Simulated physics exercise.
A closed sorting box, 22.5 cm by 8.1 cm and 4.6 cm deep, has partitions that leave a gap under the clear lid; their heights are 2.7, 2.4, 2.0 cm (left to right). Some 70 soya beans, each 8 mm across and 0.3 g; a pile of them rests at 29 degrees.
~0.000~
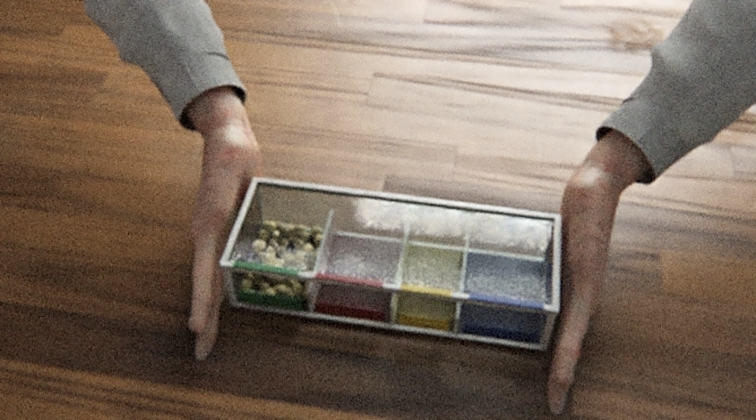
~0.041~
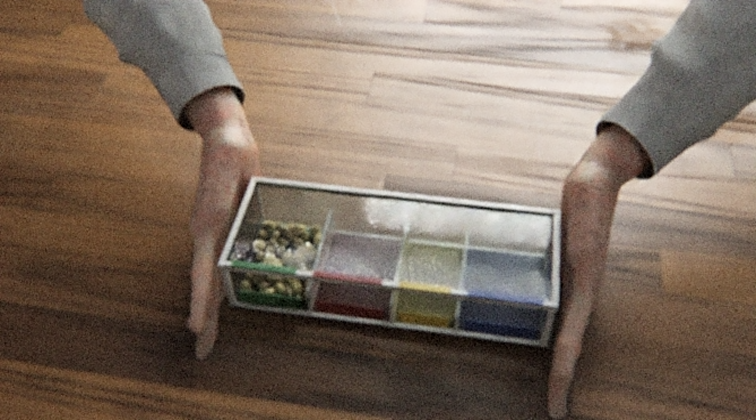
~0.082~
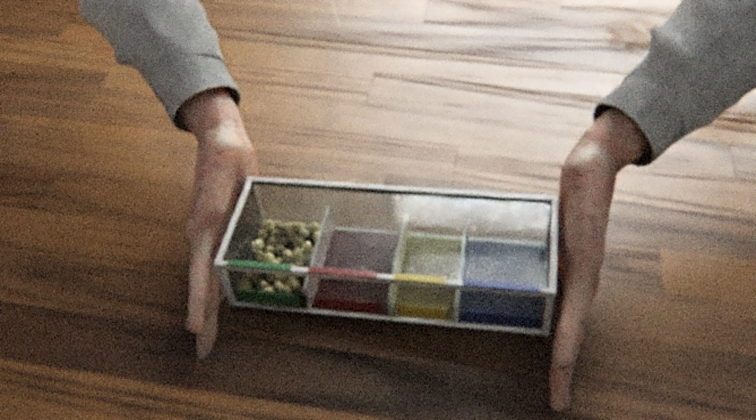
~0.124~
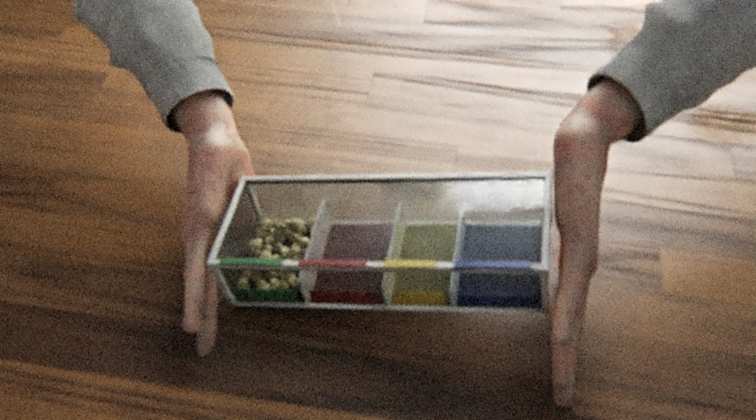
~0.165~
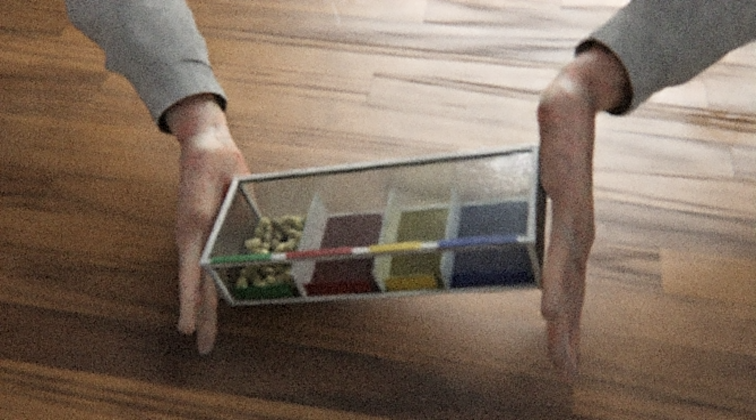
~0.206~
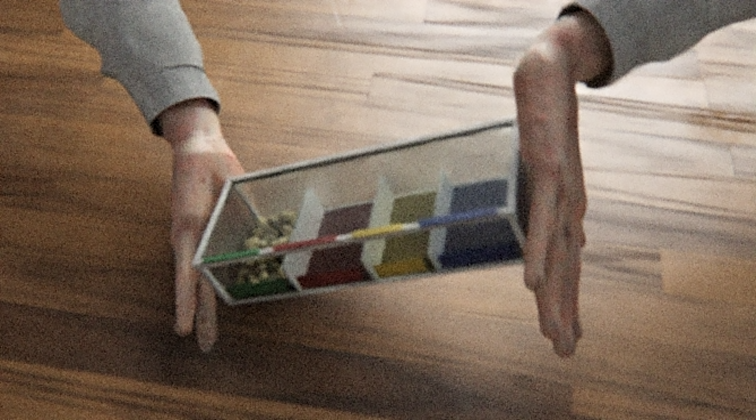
On a brown wooden surface with streaky grain, seen from above by a still camera, two hands in grey sleeves press against the ends of a clear-lidded box. Its four compartments are marked green, red, yellow and blue from left to right, with pale beans piled in the green one. The hands tilt the box, slowly then faster, raising its right end while the beans stay at the left.
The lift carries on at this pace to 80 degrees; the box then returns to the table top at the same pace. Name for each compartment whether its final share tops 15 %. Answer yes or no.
Red compartment: No; blue compartment: No; green compartment: Yes; yellow compartment: No.
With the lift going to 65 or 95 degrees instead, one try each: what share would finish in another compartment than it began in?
Some 0 and 0 per cent.
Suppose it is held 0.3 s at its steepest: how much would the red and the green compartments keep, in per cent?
Red 0; green 100.
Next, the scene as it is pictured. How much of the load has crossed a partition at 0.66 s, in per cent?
Some 0 per cent.
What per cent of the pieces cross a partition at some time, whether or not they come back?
Roughly 0 per cent.
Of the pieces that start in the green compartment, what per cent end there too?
Roughly 100 per cent.
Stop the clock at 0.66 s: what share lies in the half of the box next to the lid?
About 10 per cent.
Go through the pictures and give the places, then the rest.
In the first frame, box tilt 0 degrees, front corners at (227, 263) and (552, 308); green 100 %.
In the second frame, box tilt 1 degrees, front corners at (225, 263) and (552, 304).
In the third frame, box tilt 5 degrees, front corners at (221, 263) and (549, 290), lowest corner left front.
In the fourth frame, box tilt 11 degrees, front corners at (214, 262) and (542, 267), lowest corner left front.
In the fifth frame, box tilt 17 degrees, front corners at (207, 262) and (528, 239), lowest corner left front.
In the sixth frame, box tilt 24 degrees, front corners at (200, 263) and (508, 210), lowest corner left front; green 100 %. The box's pace is about 165 degrees a second.
Then, at 0.66 s, tilt 78 degrees; green 100 %.
Then, at 0.96 s, tilt 32 degrees; green 100 %.
Then, at 1.36 s, tilt 0 degrees; green 100 %.
At rest (1.7 s), red 0 %, blue 0 %, green 100 %, yellow 0 %.
